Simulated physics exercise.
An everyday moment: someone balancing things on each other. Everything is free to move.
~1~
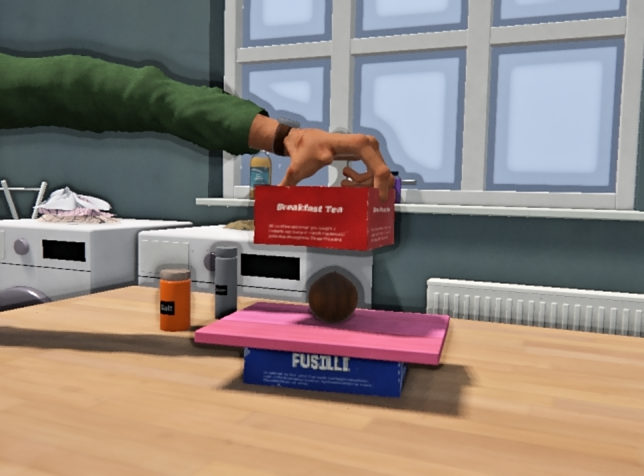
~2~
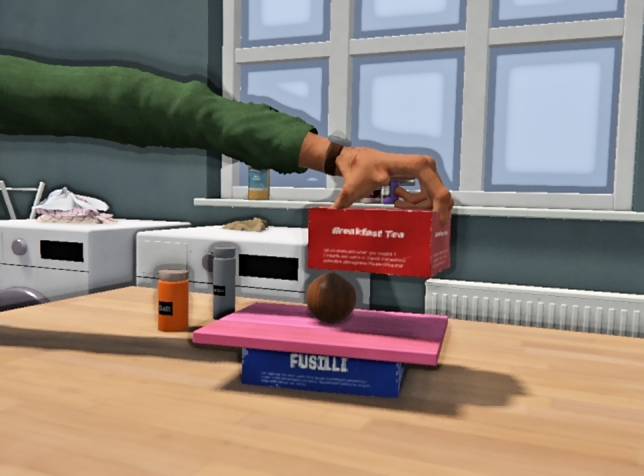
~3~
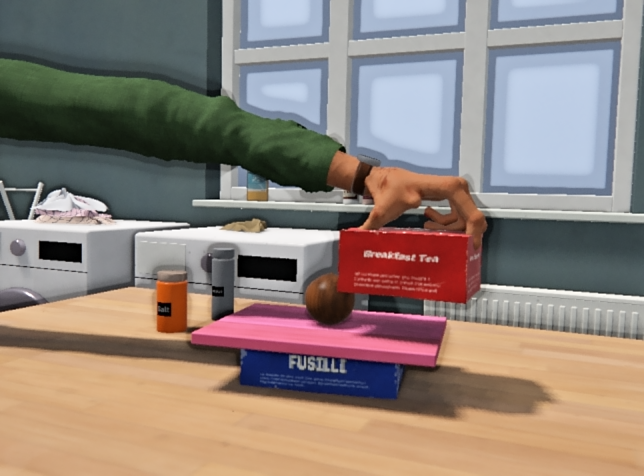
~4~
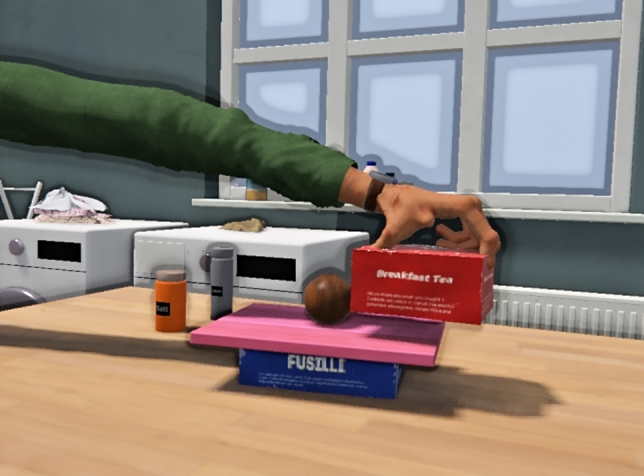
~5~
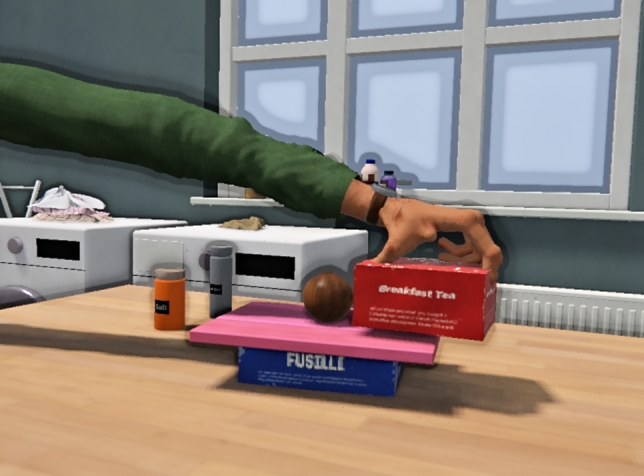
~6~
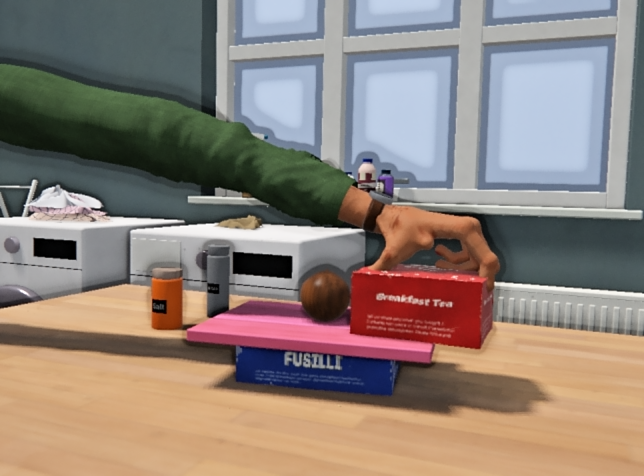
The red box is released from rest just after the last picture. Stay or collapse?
Here the pile holds.
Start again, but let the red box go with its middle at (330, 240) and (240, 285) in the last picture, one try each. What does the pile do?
First, it gives way; second, it keeps its balance.
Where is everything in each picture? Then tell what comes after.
Still above its spot; red box (326, 216); pink board (332, 328), in the first frame.
Still above its spot; red box (381, 238); brown onion (331, 298), in the second frame.
Still above its spot; red box (412, 261); grey shaker (223, 284), in the third frame.
Still above its spot; red box (425, 280); orange shaker (171, 301), in the fourth frame.
Still above its spot; red box (427, 294); blue packet (325, 354), in the fifth frame.
In place under the hand; red box (424, 302); pink board (325, 326), in the sixth frame.
Then, 0.90 s after the last picture, nothing has stirred.
Then, 2.00 s after the last picture, red box resting near (424, 302).
At rest, all 6 in place. Seen from the same camera at the end, red box near (425, 302). The pile keeps its balance.
